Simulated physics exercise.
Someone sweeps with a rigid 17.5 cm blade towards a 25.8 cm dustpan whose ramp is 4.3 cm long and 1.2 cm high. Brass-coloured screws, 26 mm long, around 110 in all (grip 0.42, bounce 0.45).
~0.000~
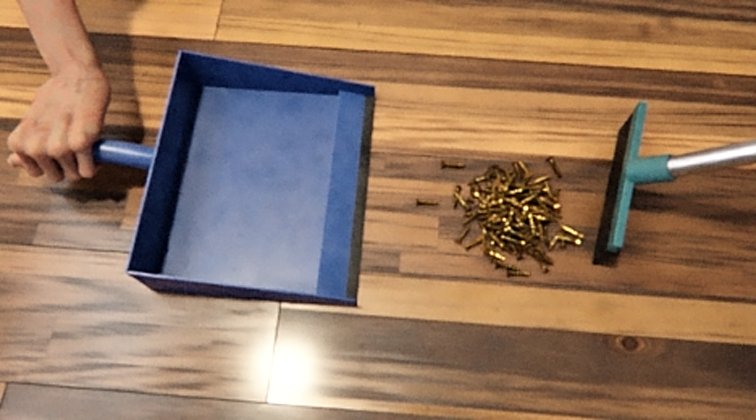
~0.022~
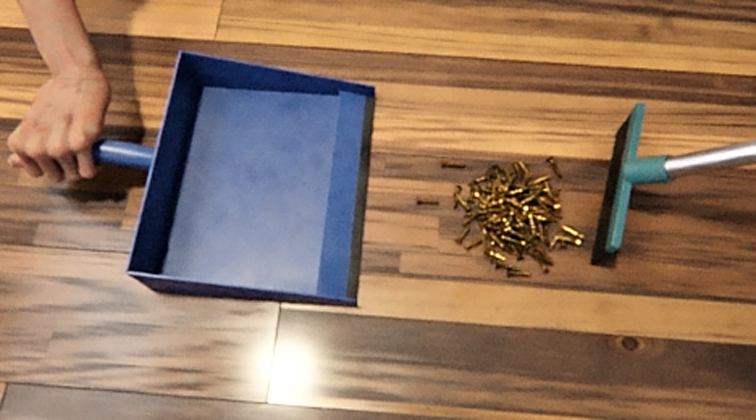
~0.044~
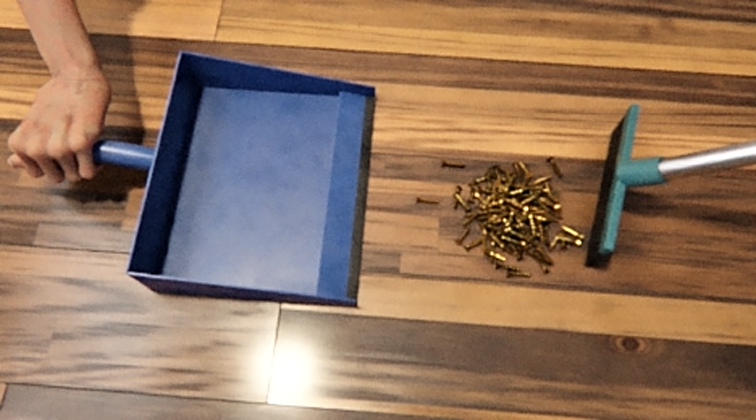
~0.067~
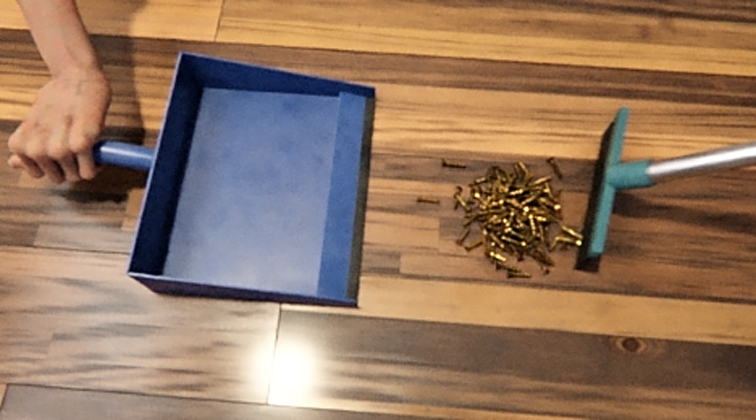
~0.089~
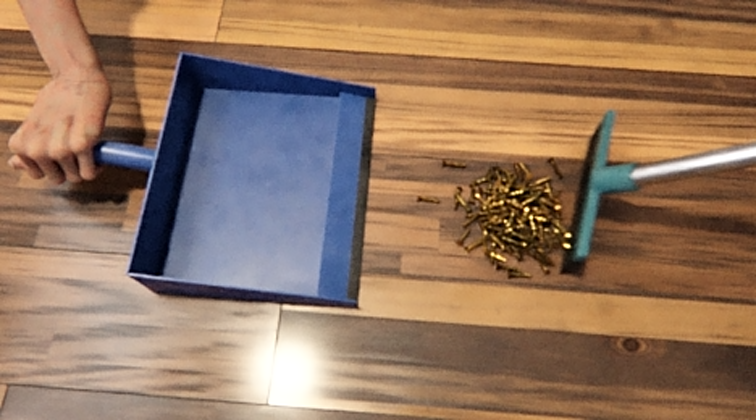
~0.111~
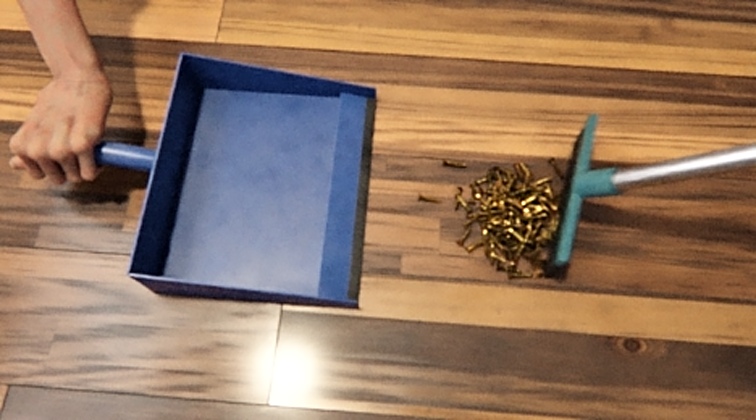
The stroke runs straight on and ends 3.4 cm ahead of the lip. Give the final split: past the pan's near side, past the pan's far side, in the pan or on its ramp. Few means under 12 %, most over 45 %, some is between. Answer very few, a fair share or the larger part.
Near side: Very few, far side: Very few, pan: A fair share.
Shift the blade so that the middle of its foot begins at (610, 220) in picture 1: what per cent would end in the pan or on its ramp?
About 20 per cent.
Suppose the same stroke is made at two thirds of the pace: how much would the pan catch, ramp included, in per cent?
In that case some 5 per cent.
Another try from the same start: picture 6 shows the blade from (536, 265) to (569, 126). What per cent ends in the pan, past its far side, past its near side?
Pan 55, far 0, near 0.
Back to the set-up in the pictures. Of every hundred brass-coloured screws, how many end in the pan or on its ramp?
About 25 per cent.
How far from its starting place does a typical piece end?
Roughly 16 cm.
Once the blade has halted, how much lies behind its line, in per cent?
Some 0 per cent.
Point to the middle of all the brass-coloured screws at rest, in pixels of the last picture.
Near (376, 207).
Then, at 0.21 s, middle of the blade 13 cm from the lip; 0 % over the lip, far side 0 %, near side 0 %.
Then, at 0.28 s, middle of the blade 7 cm from the lip; 0 % over the lip, far side 0 %, near side 0 %.
After 0.49 s, middle of the blade 6 cm from the lip; 25 % over the lip, far side 0 %, near side 0 %.
In the end, at 1.2 s, near side 0 %, far side 0 %, pan 25 %, in front of the lip or behind the blade 75 %.
